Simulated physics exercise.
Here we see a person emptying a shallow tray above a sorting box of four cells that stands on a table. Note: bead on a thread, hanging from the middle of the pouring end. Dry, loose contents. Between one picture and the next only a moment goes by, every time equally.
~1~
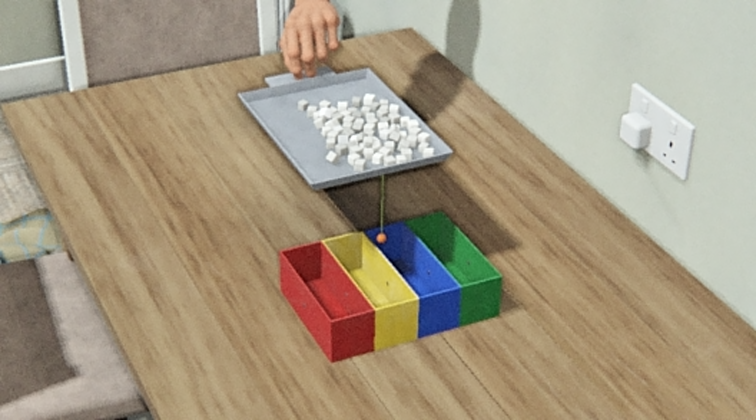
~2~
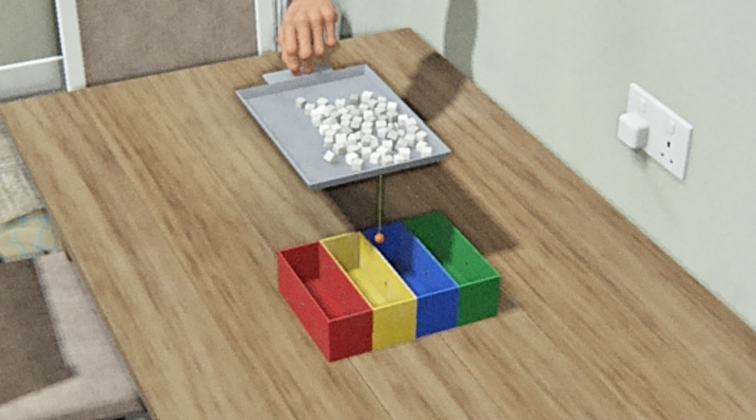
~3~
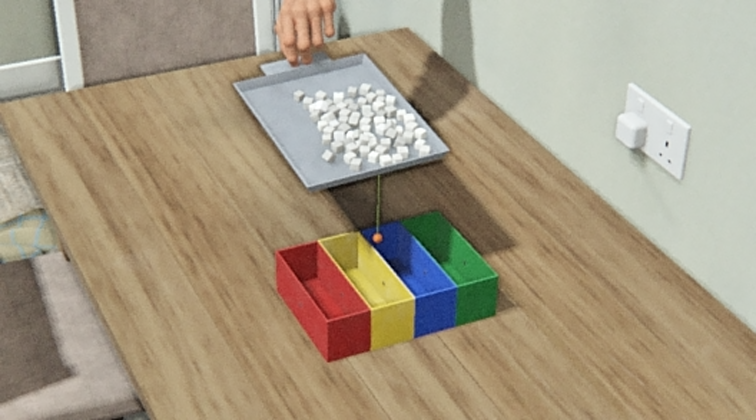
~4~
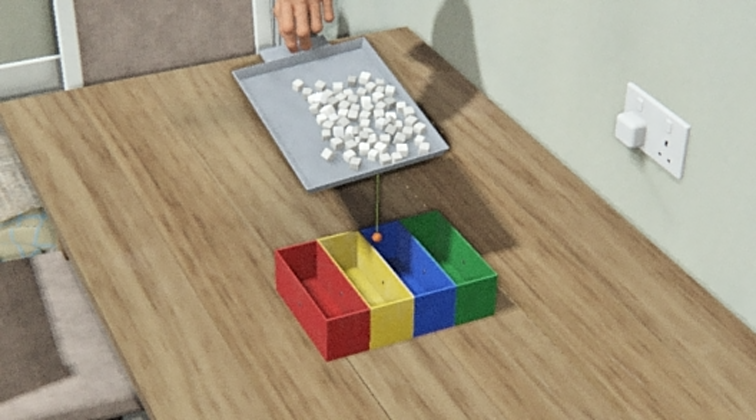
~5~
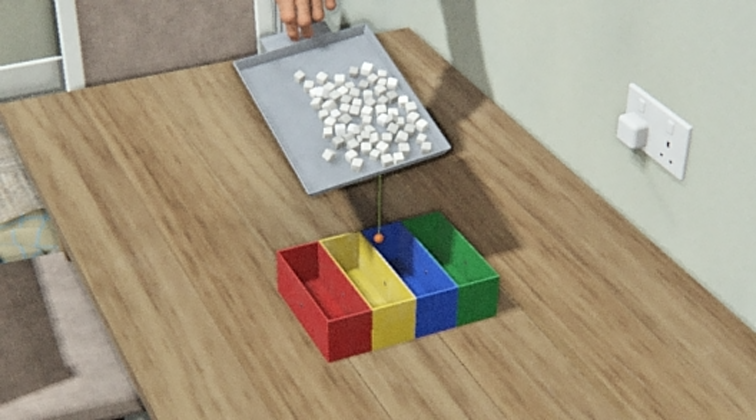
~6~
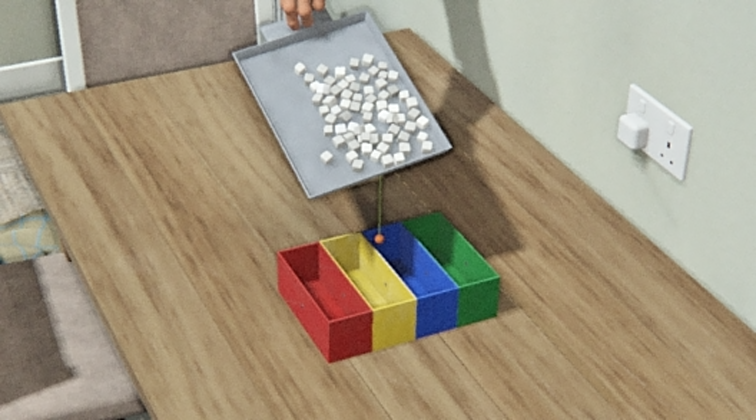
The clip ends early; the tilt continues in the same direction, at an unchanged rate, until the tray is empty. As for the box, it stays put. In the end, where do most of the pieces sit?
Most sit in the red cell.
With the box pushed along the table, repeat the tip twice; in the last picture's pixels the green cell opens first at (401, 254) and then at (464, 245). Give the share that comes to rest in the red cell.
You'd get 10 in a hundred first and 40 in a hundred after that.
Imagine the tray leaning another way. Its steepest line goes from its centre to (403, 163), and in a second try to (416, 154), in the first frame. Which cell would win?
Try 1 - the green cell; try 2 - the green cell.
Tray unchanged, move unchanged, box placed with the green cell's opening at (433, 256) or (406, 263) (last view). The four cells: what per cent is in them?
First case around 100 %, second case around 100 %.
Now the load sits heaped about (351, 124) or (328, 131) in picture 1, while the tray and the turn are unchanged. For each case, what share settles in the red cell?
The first gives 50 %, the second 60 %.
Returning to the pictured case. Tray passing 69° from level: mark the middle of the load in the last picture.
Close to (343, 181).
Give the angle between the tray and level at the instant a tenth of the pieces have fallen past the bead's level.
Close to 70 degrees, I reckon.
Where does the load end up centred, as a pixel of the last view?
It settles centred around (334, 317).
Soon, tray tipped steeply; about two thirds on the tray; a small part in the red cell; a stray few in the yellow cell; about a quarter falling or outside the box.
A while on, tray tipped past a quarter turn; about half in the red cell; about a quarter in the yellow cell; a small part in the blue cell; a small part falling or outside the box.
Towards the end, tray tipped past a quarter turn; about half in the red cell; about a quarter in the yellow cell; a small part in the blue cell; a small part falling or outside the box.
Finally, tray tipped past a quarter turn; about half in the red cell; about a quarter in the yellow cell; a small part in the blue cell; none in the green cell; a small part outside the box.
